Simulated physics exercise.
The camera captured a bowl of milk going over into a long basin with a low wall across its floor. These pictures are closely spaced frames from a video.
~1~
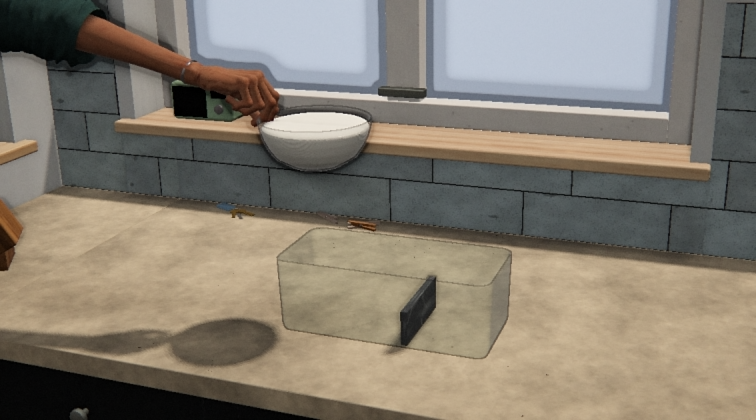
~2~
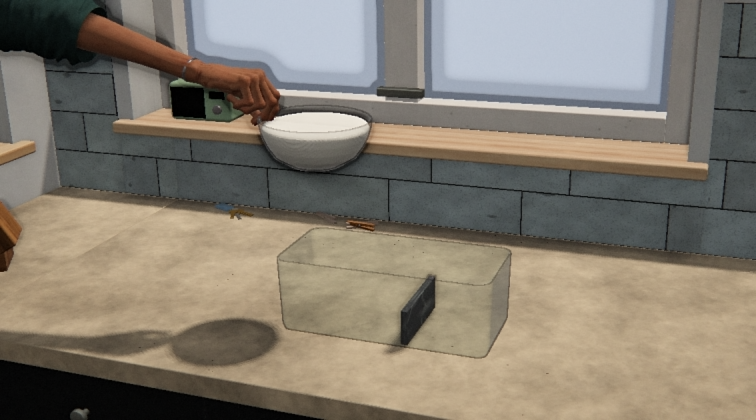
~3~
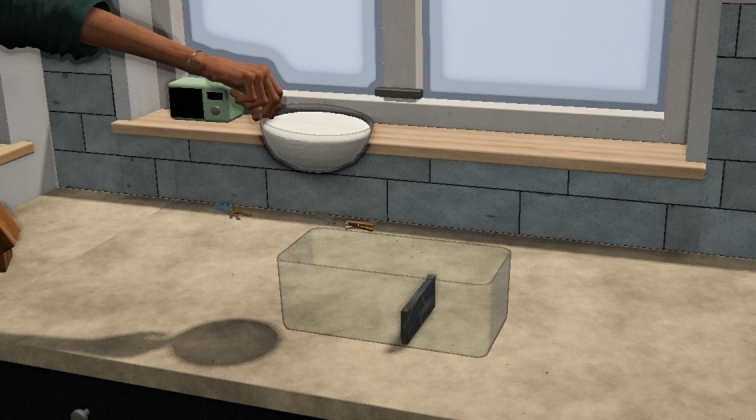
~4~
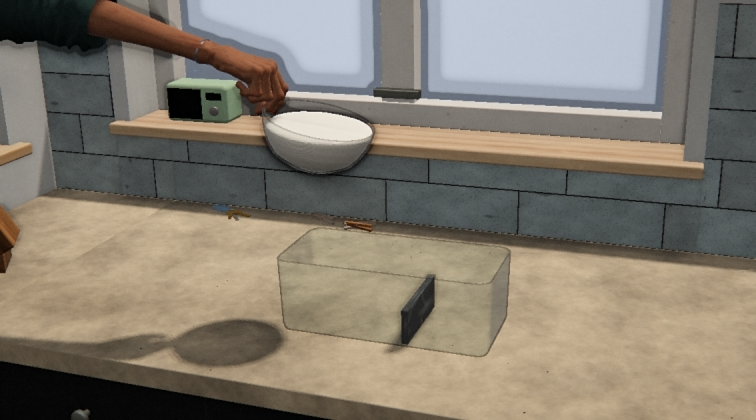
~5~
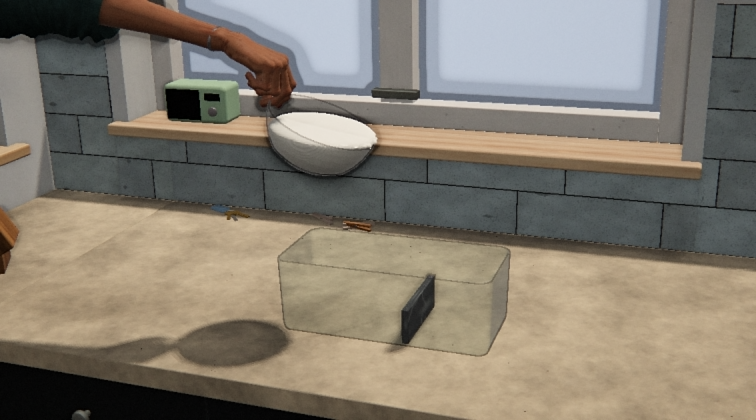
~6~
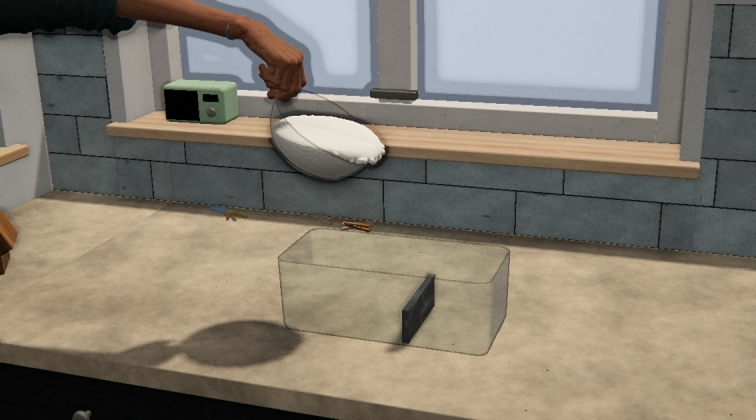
A brown-skinned hand in a dark green sleeve tilts a white bowl of milk further and further to the right, the milk shifting toward its lower rim, while the camera drifts very slightly. The bowl is above a beige kitchen counter, seen from slightly above, before a window and grey-blue tiles. A clear long basin with a dark low wall sits below, and a green appliance rests on the wooden sill.
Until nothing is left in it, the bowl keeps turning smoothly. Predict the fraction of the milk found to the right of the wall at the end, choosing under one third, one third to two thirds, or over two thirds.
Never reaches a third.
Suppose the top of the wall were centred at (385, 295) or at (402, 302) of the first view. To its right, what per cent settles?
The first one comes to 65 percent, while the second comes to 45 percent.
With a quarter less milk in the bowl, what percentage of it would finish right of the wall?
Roughly 15 in a hundred.
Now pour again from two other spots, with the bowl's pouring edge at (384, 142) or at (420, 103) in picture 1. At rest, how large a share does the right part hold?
Start one gives some 40 %, start two some 65 %.
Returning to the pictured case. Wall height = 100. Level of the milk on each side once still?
Left near 40; right near 20.
A moment on, the bowl is tipped on its side and 7 per cent is still to pour, 22 is left of the wall and 19 right of it.
Next, the bowl is tipped right over and 0 per cent is still to pour, 68 is left of the wall and 23 right of it.
Then the bowl is tipped right over and 0 per cent is still to pour, 63 is left of the wall and 25 right of it.
Later the bowl is tipped right over and 0 per cent is still to pour, 65 is left of the wall and 26 right of it.
At rest 65 per cent lies left of the wall, 26 right of it and 10 outside.
